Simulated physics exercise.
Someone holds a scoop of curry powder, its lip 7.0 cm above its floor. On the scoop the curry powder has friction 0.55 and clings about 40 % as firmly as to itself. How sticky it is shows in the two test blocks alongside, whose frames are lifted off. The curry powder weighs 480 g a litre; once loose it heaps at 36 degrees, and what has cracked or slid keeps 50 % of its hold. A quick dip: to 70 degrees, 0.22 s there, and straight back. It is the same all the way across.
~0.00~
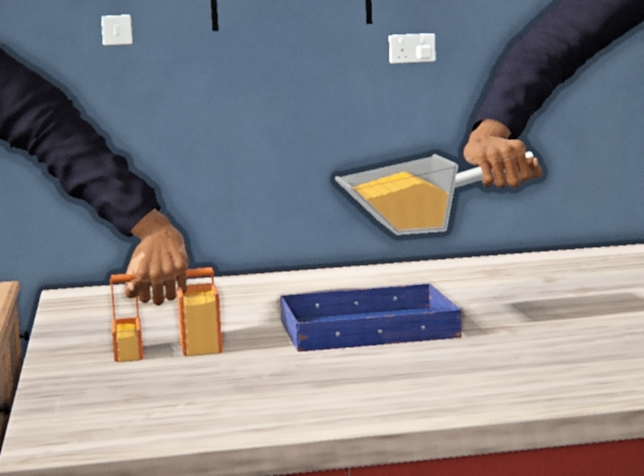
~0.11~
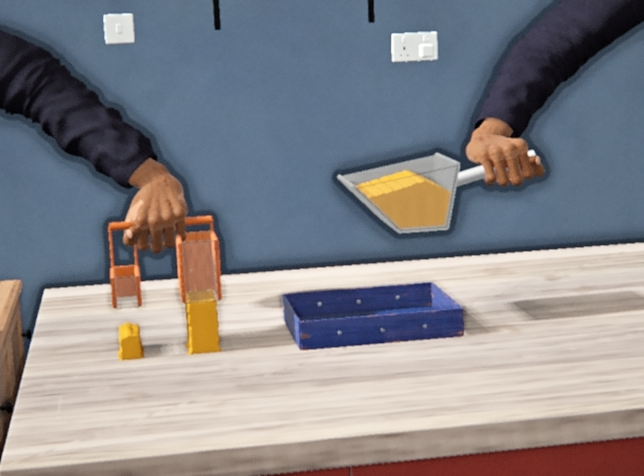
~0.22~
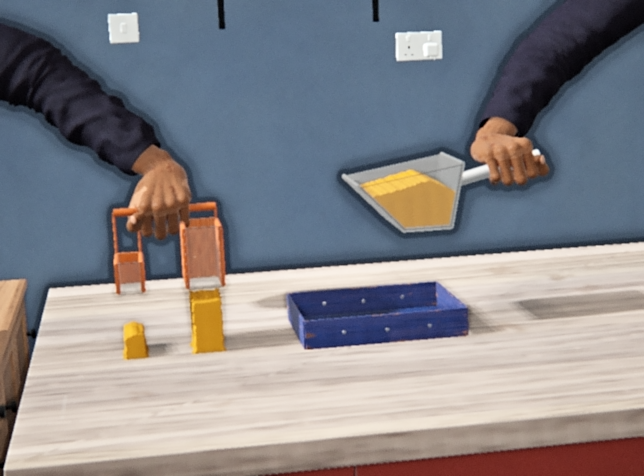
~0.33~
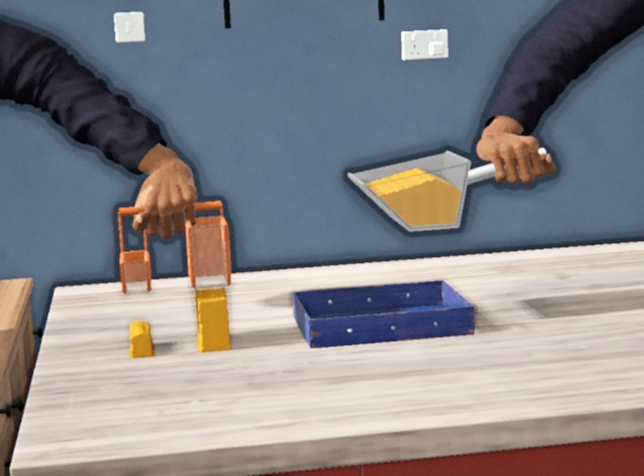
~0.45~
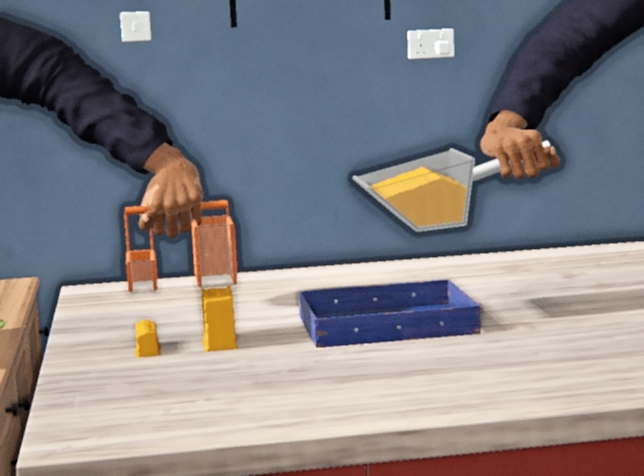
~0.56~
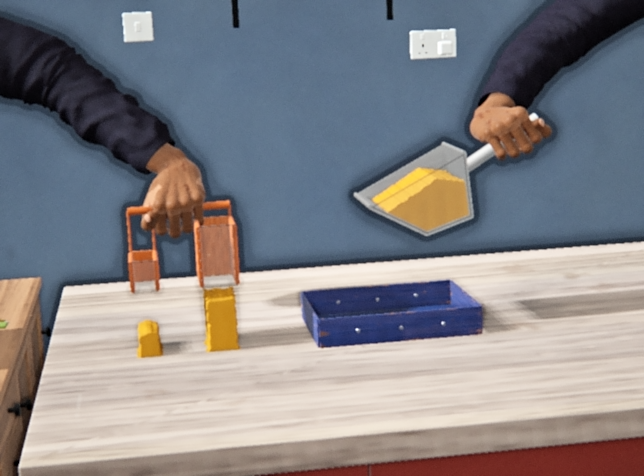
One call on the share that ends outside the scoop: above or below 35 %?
The result is below 35 %.
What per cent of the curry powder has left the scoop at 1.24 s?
Some 0 per cent.
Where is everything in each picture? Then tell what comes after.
The first picture shows lip at (354, 188), tilt 0 degrees; top of the curry powder at (422, 183); blocks stand 3.9 cm, 8.3 cm (left to right).
The second picture shows lip at (356, 186), tilt 0 degrees; top of the curry powder at (424, 181); blocks stand 3.9 cm, 8.3 cm (left to right).
The third picture shows lip at (360, 186), tilt 0 degrees; top of the curry powder at (429, 180); blocks stand 3.9 cm, 8.3 cm (left to right).
The fourth picture shows lip at (366, 184), tilt 0 degrees; top of the curry powder at (435, 179); blocks stand 3.9 cm, 8.3 cm (left to right).
The fifth picture shows lip at (371, 187), tilt 3 degrees; top of the curry powder at (438, 178); blocks stand 3.9 cm, 8.3 cm (left to right).
The sixth picture shows lip at (372, 205), tilt 17 degrees; top of the curry powder at (439, 179); blocks stand 3.9 cm, 8.3 cm (left to right).
After 0.87 s, the scoop is at 66 degrees and 0 % has left it.
After 1.24 s, the scoop is at 68 degrees and 0 % has left it.
After 1.61 s, the scoop is at 12 degrees and 0 % has left it.
After 1.98 s, the scoop is at 0 degrees and 0 % has left it.
After 2.17 s, at the end, the scoop is at 0 degrees and 0 % has left it.
